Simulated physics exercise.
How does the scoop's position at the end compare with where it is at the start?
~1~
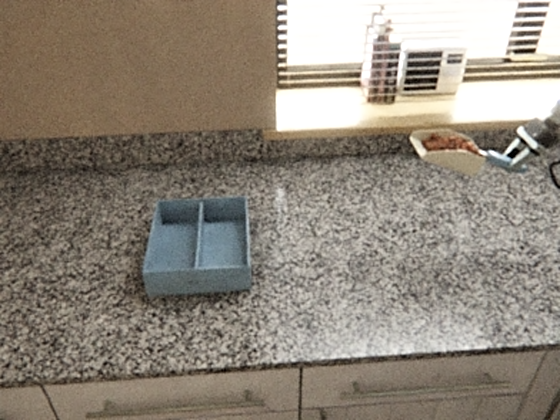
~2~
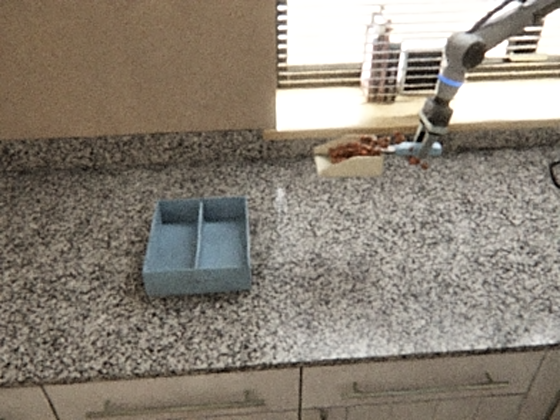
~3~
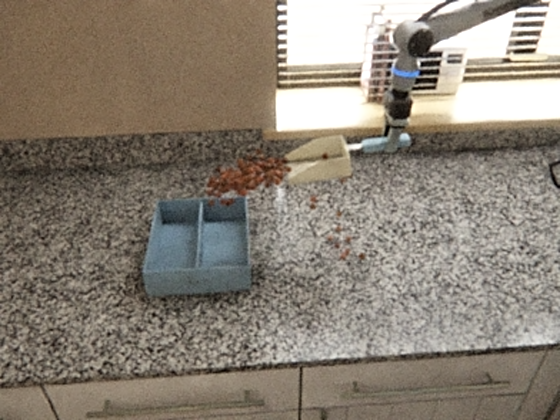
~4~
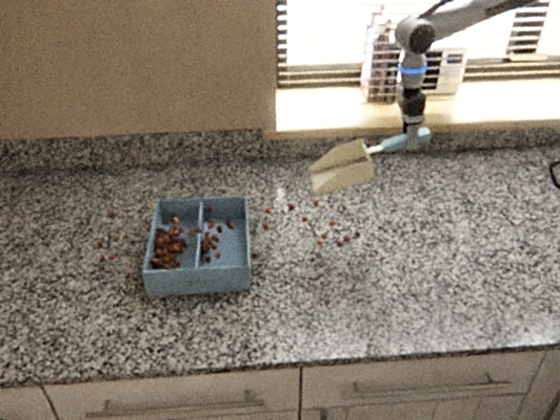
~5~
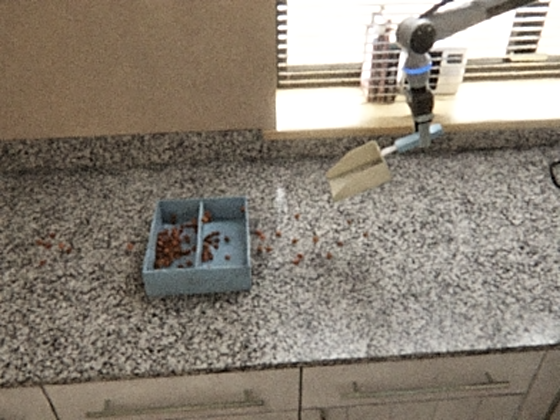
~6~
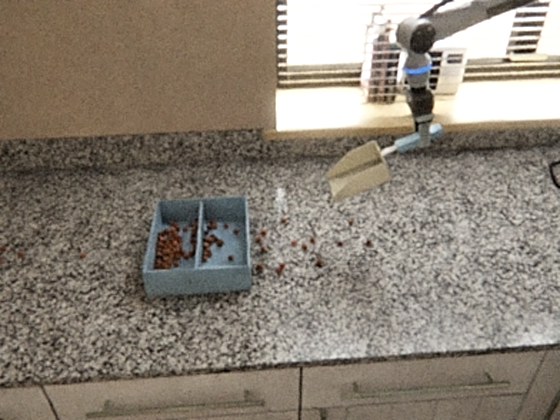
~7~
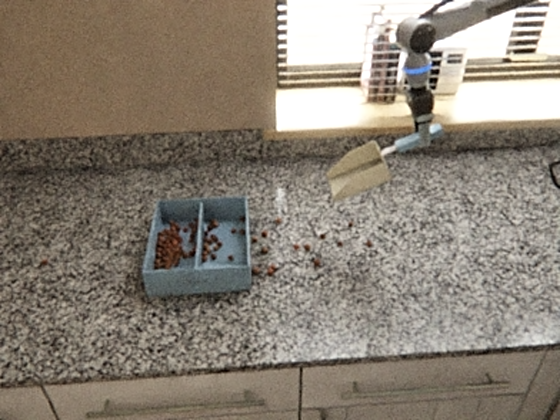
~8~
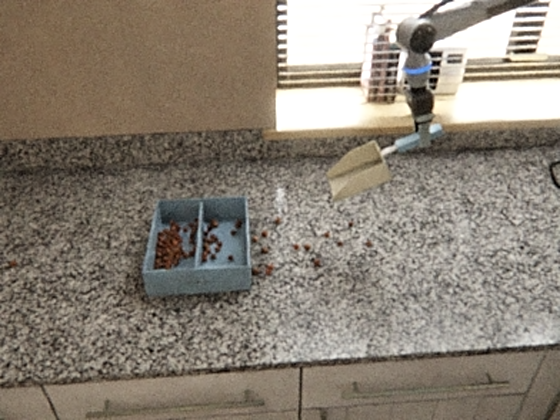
At the start the scoop is over at the right side near the window, and by the end it is further left and slightly lower, closer to the blue bin.
